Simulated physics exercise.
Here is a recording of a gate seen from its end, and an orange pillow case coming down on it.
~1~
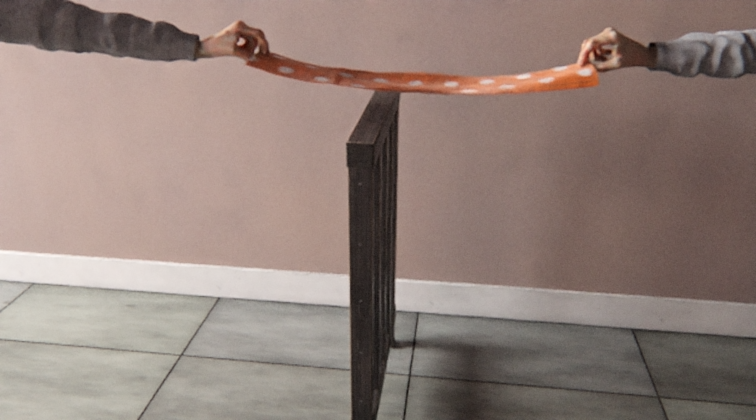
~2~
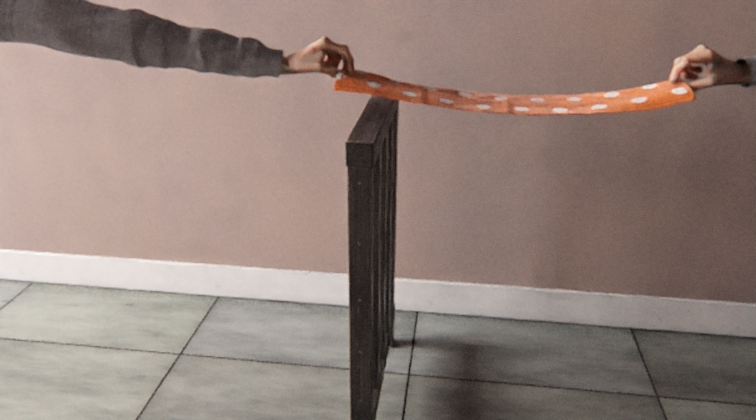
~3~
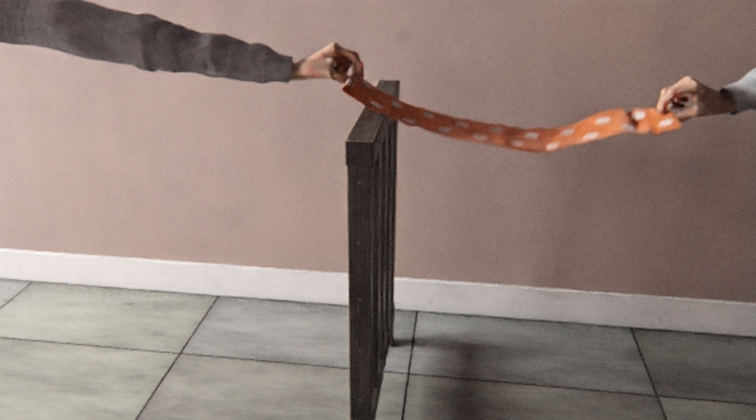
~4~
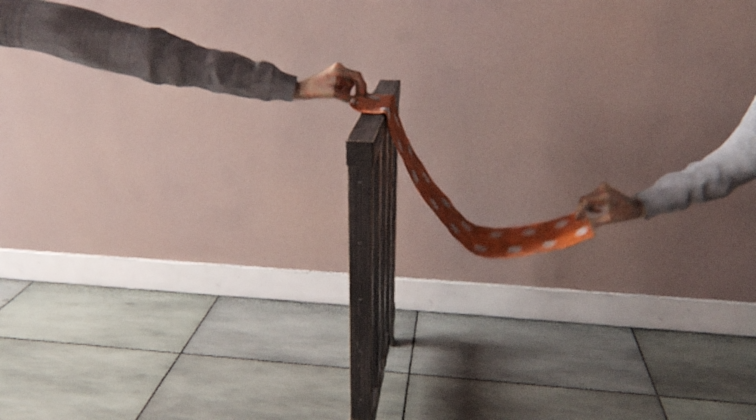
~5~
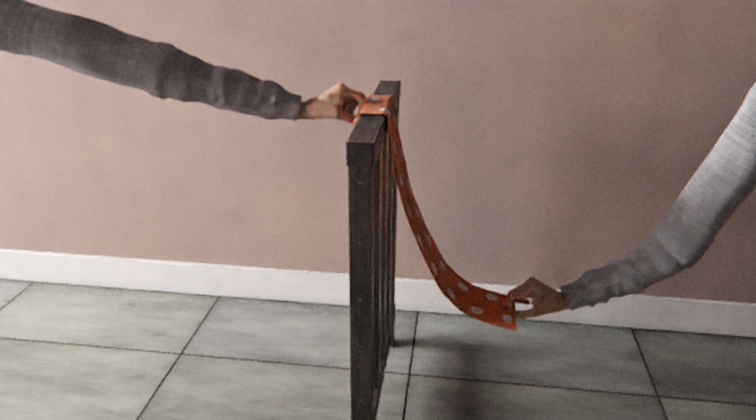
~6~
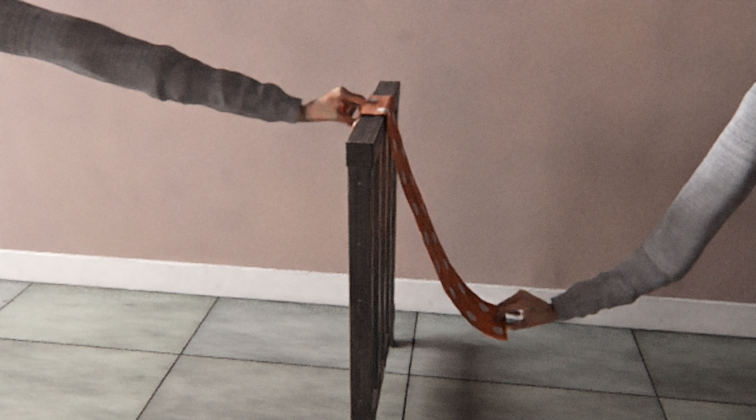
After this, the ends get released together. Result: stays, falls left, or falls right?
Oh, it's going to come down to the right.
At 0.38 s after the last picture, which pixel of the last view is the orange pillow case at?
(426, 342).
Then, 0.38 s on from there, pillow case clear of the top and falling near (427, 342).
Then, 0.64 s on from there, pillow case in a heap on the floor near (425, 397).
In the end, pillow case in a heap on the floor near (424, 398). The orange pillow case goes down on the right side.
